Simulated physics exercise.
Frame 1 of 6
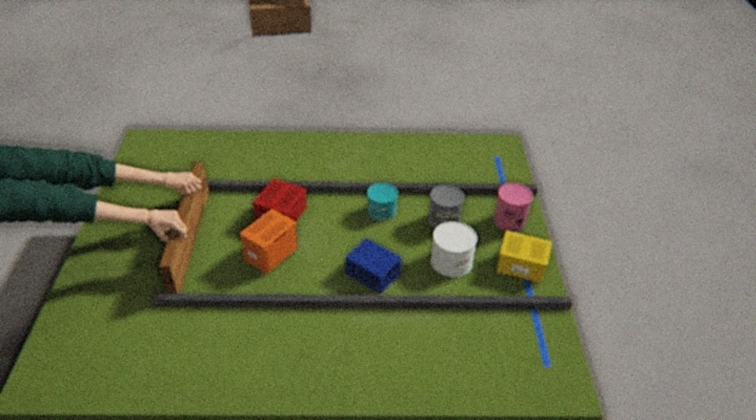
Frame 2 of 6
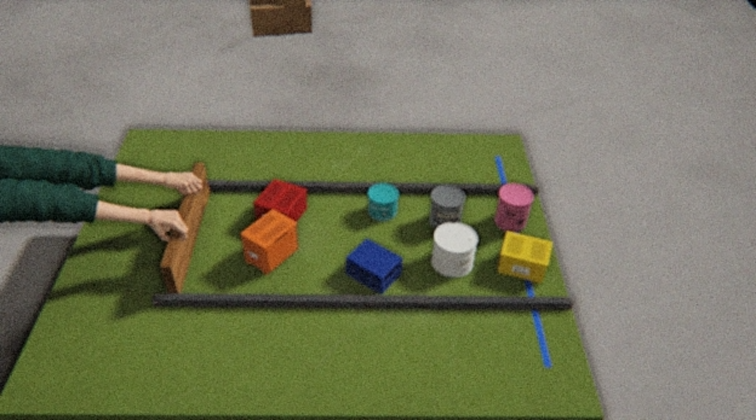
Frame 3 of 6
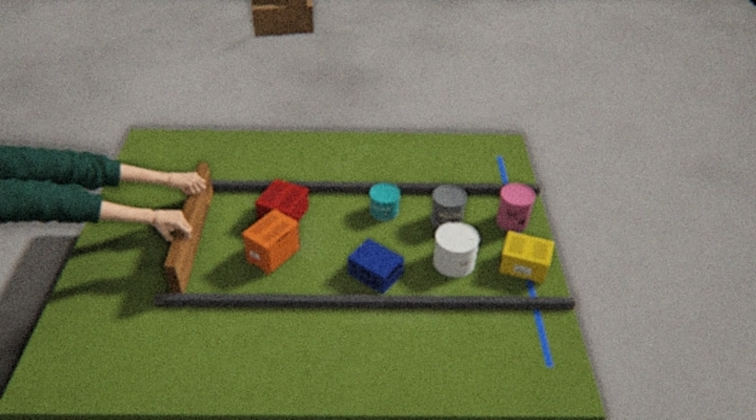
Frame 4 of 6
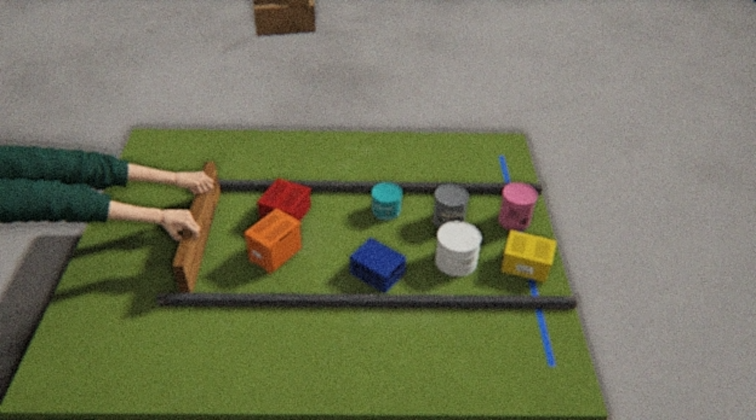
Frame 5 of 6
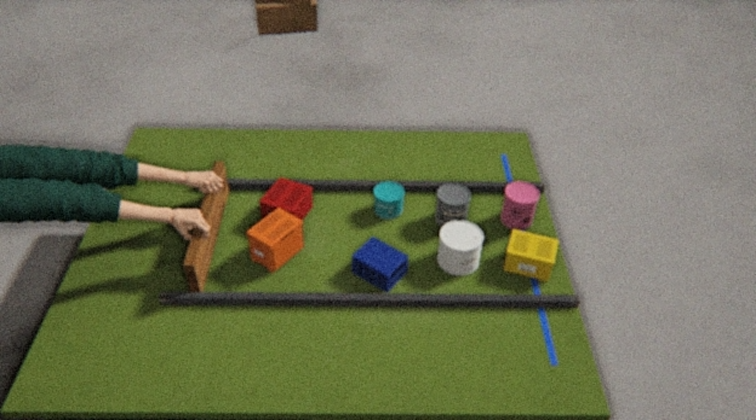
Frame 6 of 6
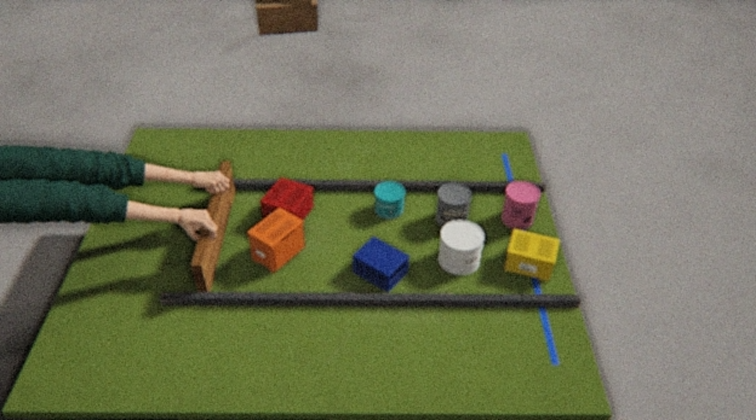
Two hands slide a wooden plank slightly right behind eight unmoving tubs and crates.
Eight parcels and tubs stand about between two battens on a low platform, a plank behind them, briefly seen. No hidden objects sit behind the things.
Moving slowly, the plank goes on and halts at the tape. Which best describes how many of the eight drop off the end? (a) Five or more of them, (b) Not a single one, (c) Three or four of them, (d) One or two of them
The answer is a.
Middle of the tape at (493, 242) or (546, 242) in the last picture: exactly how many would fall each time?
Counts: 2, 8.
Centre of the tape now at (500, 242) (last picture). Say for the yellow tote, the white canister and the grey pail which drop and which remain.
What happens is that the yellow tote winds up off it, the white canister rests in place and the grey pail rests in place.
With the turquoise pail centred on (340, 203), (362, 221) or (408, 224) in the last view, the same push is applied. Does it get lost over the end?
Spot by spot: It ends up off; it ends up off; it ends up off.
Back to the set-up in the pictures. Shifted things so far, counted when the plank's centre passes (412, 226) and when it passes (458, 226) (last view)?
So far 6, and 8 at the second.
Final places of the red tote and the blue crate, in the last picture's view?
Taking them in turn, first comes (538, 201), then (554, 275).
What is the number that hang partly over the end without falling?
1.
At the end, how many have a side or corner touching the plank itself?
Well, it touches 3.
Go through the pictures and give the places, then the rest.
The first picture shows yellow tote (524, 257); pink pail (513, 208); white canister (453, 249); plank (187, 226); tape (518, 244).
The second picture shows pink pail (513, 208); red tote (281, 206).
The third picture shows white canister (456, 249); turquoise pail (385, 202).
The fourth picture shows yellow tote (528, 257); blue crate (378, 265).
The fifth picture shows pink pail (519, 206); orange tote (276, 241).
The sixth picture shows yellow tote (531, 255); pink pail (520, 206); white canister (461, 247); plank (215, 224); tape (526, 242).
Soon after, none off yet; yellow tote at rest near (531, 255); pink pail at rest near (520, 206); white canister at rest near (461, 247).
Then, none off yet; yellow tote moved about its own width near (571, 257); pink pail moved about its own width near (544, 209); white canister moved about its own width near (526, 248).
By the end, the number that fall off is five or more; fallen, turquoise pail, grey pail, white canister, pink pail and yellow tote.
